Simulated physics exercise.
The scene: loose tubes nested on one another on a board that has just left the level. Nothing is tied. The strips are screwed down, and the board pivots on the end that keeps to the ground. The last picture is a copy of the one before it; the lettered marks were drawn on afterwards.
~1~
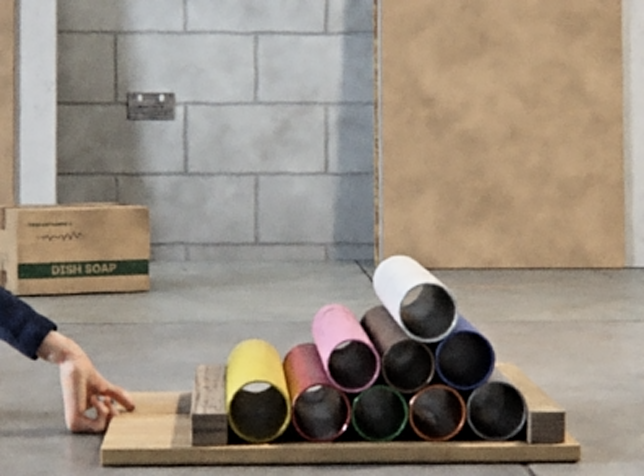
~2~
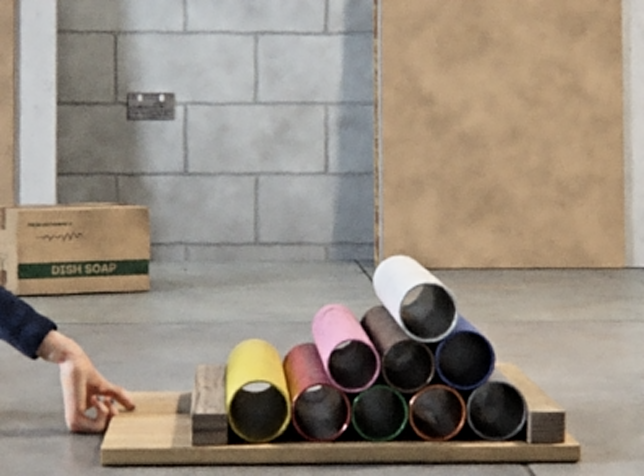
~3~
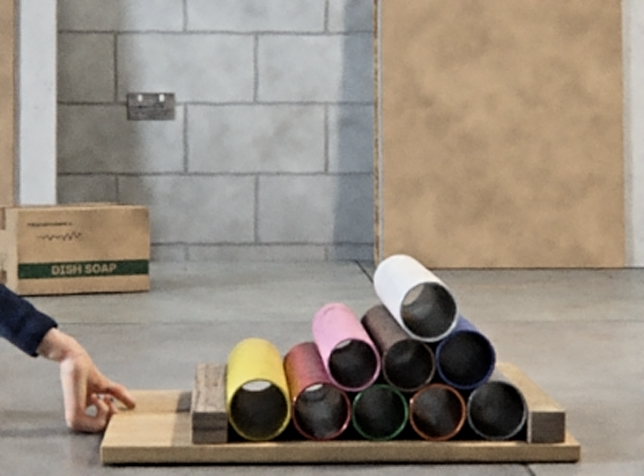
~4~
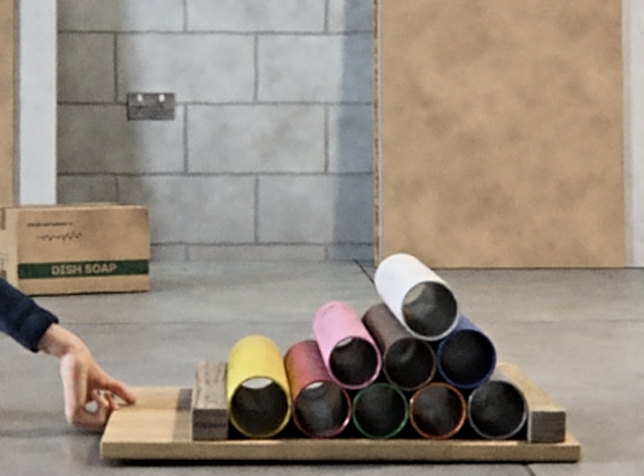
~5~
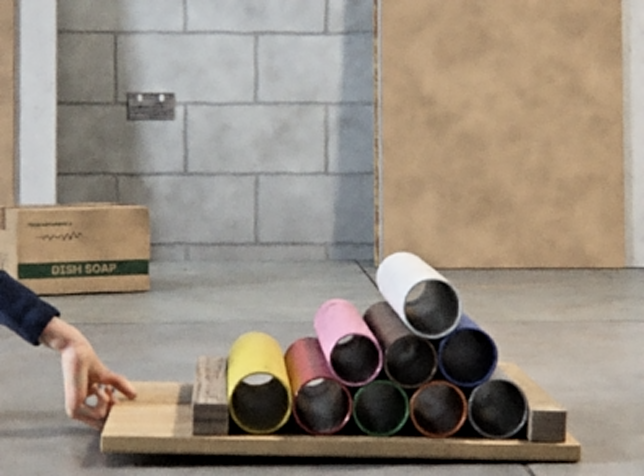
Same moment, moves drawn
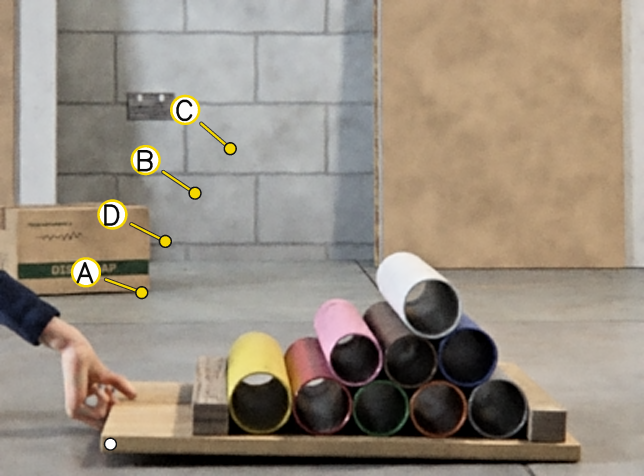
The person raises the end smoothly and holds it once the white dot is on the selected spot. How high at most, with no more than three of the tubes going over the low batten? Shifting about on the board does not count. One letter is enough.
No higher than D.
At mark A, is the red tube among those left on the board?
Yes.
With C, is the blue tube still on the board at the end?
The blue tube: No.
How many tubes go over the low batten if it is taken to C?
With C, four.
On the marked copy, A at (142, 292); B at (195, 193); C at (230, 148); D at (165, 241); the white dot at (111, 444).
Taking D. A third of the way, board at 16°.
Two thirds of the way, board at 27°.
When it is over, board at 27°, none over the low batten.
As for the rest, A none over the low batten; B four over the low batten (brown, blue, white, pink); C four over the low batten (brown, blue, white, pink).
